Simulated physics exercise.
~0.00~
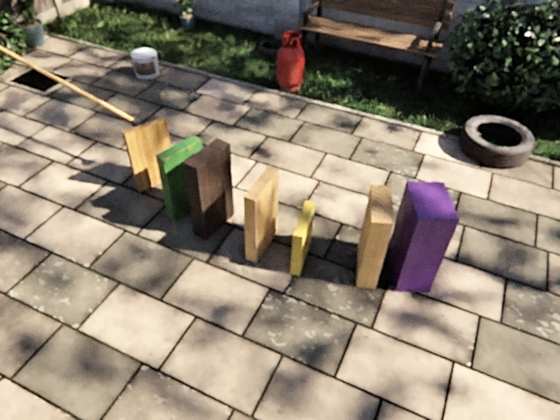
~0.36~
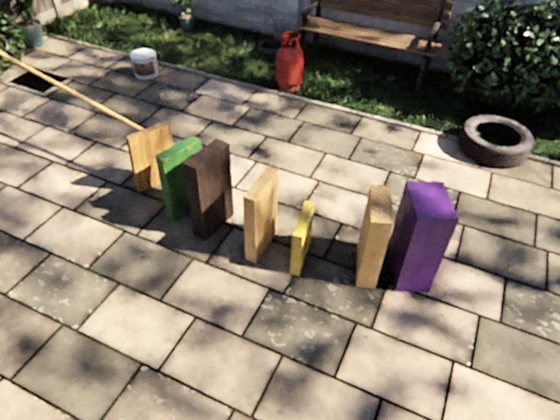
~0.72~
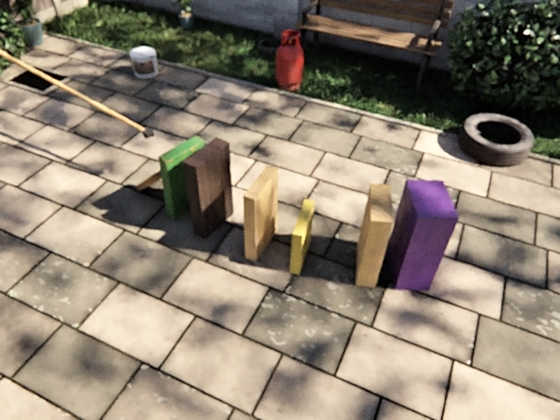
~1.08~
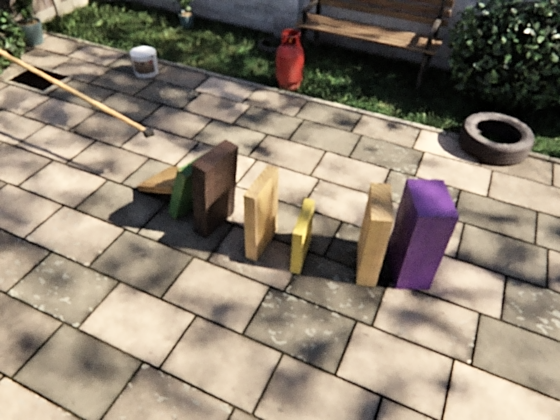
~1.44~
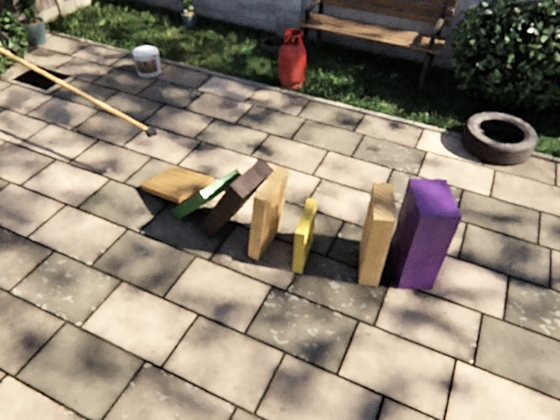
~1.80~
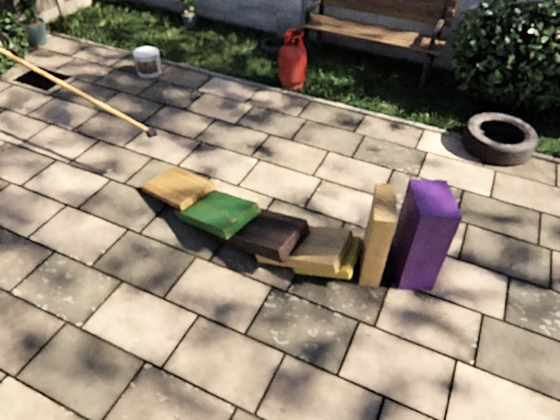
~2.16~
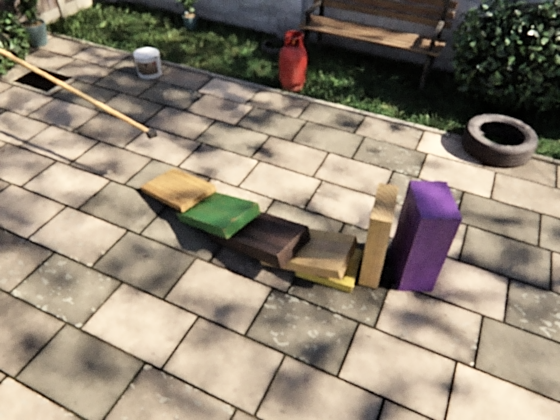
At first, seven thick boards stand upright in a curving row on a paved patio, with a long pole reaching in from the left toward the nearest end. The pole's tip moves slightly right and down, and the first wooden board tips over to the right. The green board leans and falls after it, then the dark brown one topples into the plain board beyond. That board goes down in turn and the small yellow board falls with it. The last plain board and the tall purple one remain standing beside the overlapping fallen boards.
